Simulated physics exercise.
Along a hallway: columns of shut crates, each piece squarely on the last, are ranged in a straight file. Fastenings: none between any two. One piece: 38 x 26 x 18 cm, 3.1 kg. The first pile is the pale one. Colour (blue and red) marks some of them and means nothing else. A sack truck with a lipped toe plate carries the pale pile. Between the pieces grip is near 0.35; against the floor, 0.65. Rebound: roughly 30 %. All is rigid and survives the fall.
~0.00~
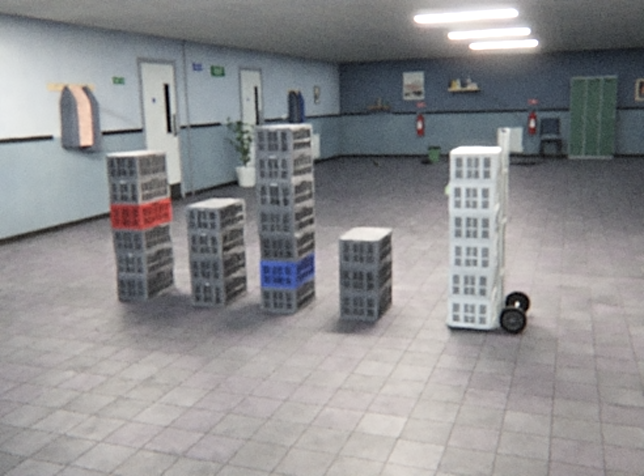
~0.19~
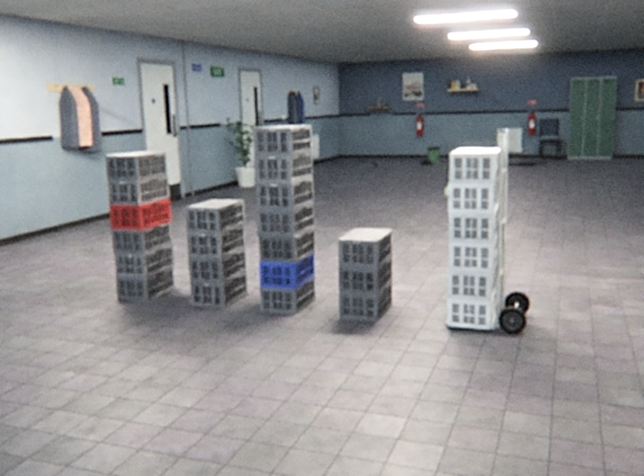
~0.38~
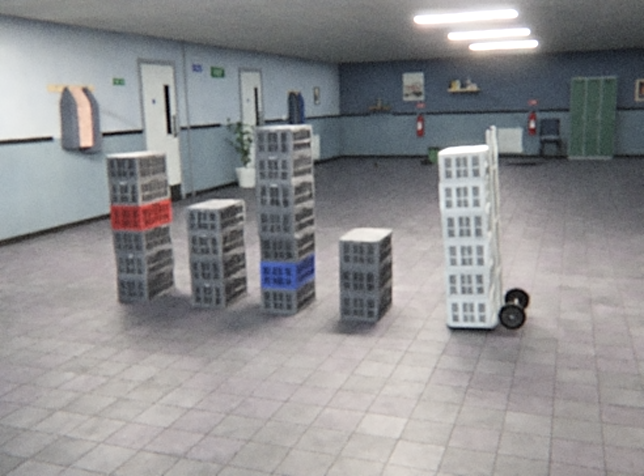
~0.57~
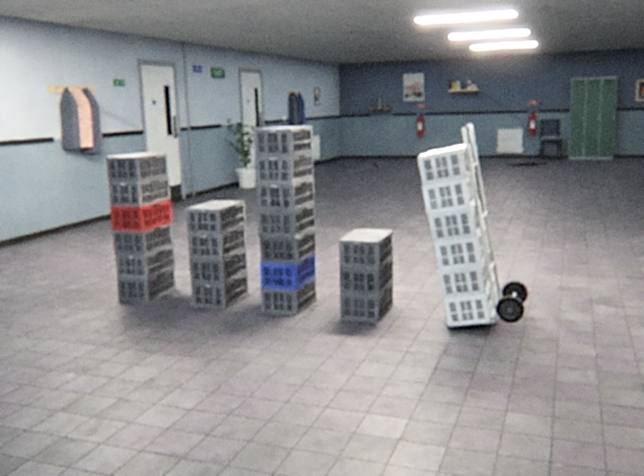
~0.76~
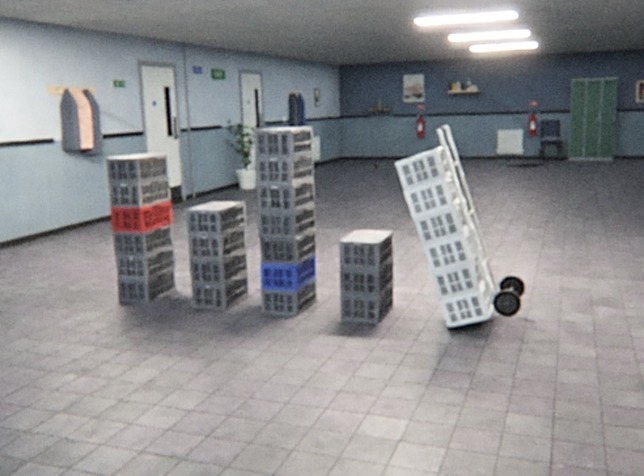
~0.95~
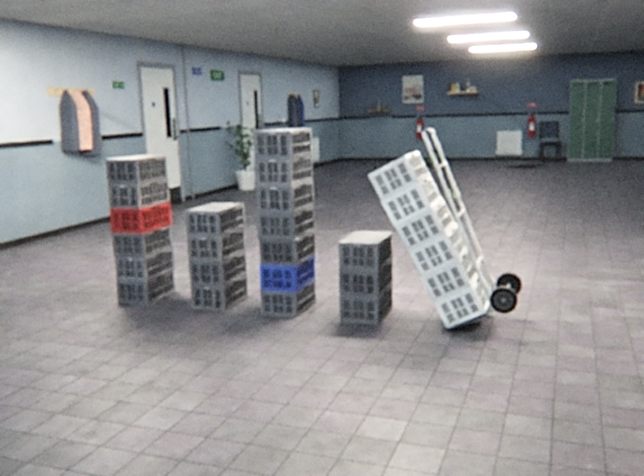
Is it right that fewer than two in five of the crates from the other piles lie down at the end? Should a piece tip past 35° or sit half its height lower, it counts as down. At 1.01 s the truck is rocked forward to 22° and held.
Yes, fewer than two in five.
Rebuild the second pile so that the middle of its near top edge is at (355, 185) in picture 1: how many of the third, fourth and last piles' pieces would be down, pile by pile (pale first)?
Result: Third pile 7, fourth pile 4, last pile 6.
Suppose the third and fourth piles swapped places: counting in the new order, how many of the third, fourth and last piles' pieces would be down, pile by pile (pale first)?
Down per pile: Third 0, fourth 0, last 0.
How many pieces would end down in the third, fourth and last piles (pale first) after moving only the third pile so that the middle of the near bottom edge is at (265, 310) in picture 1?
The third pile ends with 0 down, the fourth with 0, the last with 0.
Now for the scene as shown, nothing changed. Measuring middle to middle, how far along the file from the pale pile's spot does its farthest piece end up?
100 cm.
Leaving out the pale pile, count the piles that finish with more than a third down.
The total is 0.
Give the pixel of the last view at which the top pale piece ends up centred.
At about (318, 229).
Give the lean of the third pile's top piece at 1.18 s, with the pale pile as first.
Measured from upright, roughly 0°.
After 1.04 s, 1 of the pale pile down; none of the 20 other crates down.
After 1.18 s, 6 of the pale pile down; none of the 20 other crates down, 1 disturbed.
After 1.42 s, 6 of the pale pile down; none of the 20 other crates down, 5 disturbed.
At rest (2.1 s), 6 of the pale pile down; none of the 20 other crates down, 6 disturbed; blue crate unmoved; red crate unmoved. That is 0 per cent. As the last picture would show them, middles, blue crate near (288, 272), red crate near (141, 217).
